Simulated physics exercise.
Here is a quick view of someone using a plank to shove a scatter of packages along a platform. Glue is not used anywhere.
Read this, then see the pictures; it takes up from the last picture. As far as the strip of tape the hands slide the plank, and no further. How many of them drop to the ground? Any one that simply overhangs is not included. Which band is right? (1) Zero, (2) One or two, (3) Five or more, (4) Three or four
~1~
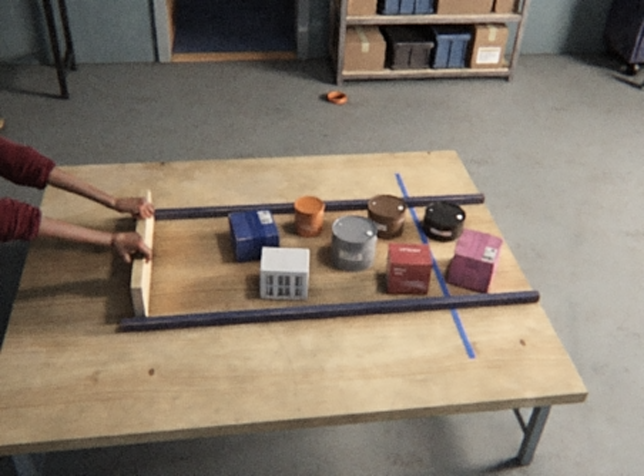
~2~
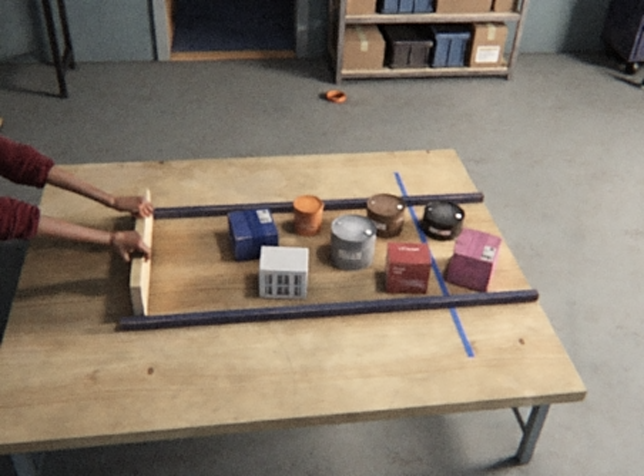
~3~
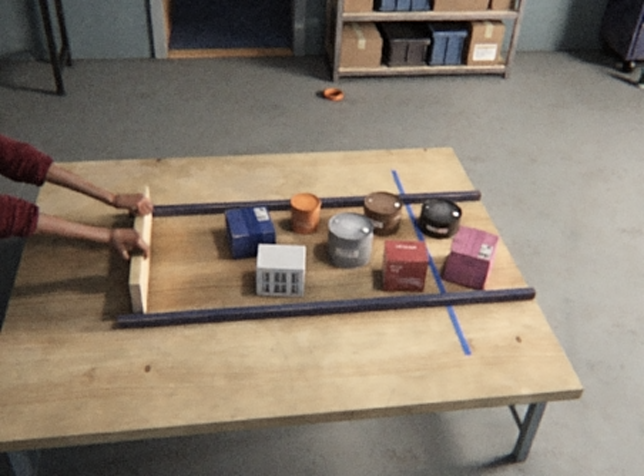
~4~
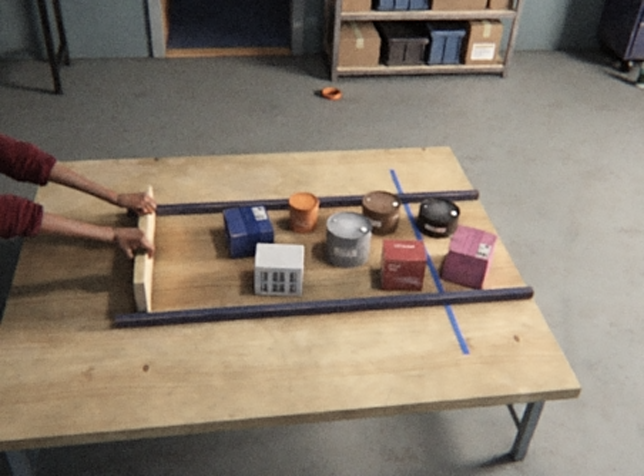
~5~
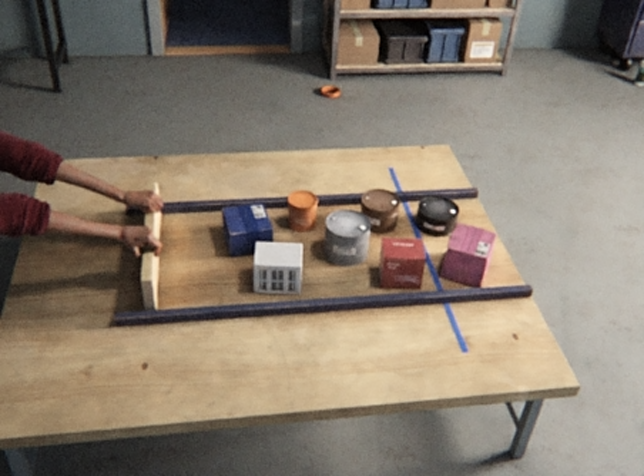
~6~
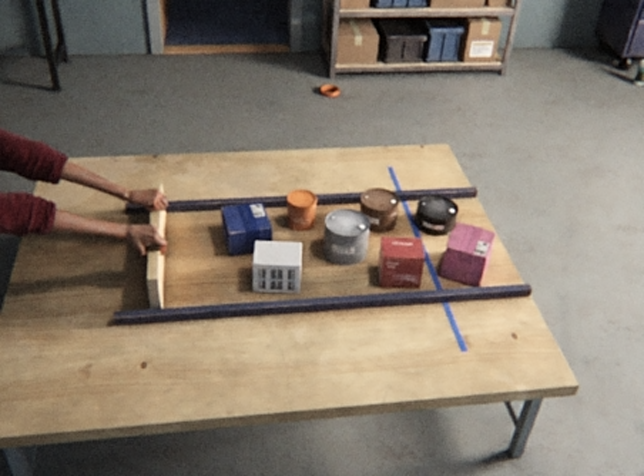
One or two.
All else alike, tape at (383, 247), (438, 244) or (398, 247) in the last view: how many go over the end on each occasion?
Per try: 0; 2; 0.
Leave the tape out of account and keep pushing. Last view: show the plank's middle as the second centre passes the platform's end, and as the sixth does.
At (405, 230) for the second, at (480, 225) for the sixth.
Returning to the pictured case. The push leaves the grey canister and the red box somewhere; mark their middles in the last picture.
Grey canister at (486, 234), red box at (499, 257).
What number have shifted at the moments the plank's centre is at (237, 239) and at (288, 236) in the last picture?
I get 1 at the one place and 4 at the other.
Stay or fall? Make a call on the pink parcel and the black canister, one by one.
Pink parcel goes over the edge; black canister goes over the edge.
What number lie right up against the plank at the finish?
Count: 3.
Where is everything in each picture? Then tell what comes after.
Pink parcel (476, 261); black canister (444, 222); red box (408, 269); plank (143, 251); tape (429, 252), in the first picture.
Black canister (443, 221); orange pail (308, 216), in the second picture.
Red box (404, 266); white crate (281, 271), in the third picture.
Pink parcel (470, 257); blue box (248, 232), in the fourth picture.
Black canister (437, 216); grey canister (347, 238), in the fifth picture.
Pink parcel (468, 254); black canister (437, 215); red box (401, 263); plank (157, 243); tape (422, 245), in the sixth picture.
Early on, none off yet; pink parcel at rest near (468, 254); black canister at rest near (437, 215); red box at rest near (401, 263).
A while later, none off yet; pink parcel at rest near (468, 254); black canister at rest near (437, 215); red box travelled a little near (410, 262).
Finally, the number that fall off is one or two; lost, black canister and pink parcel.
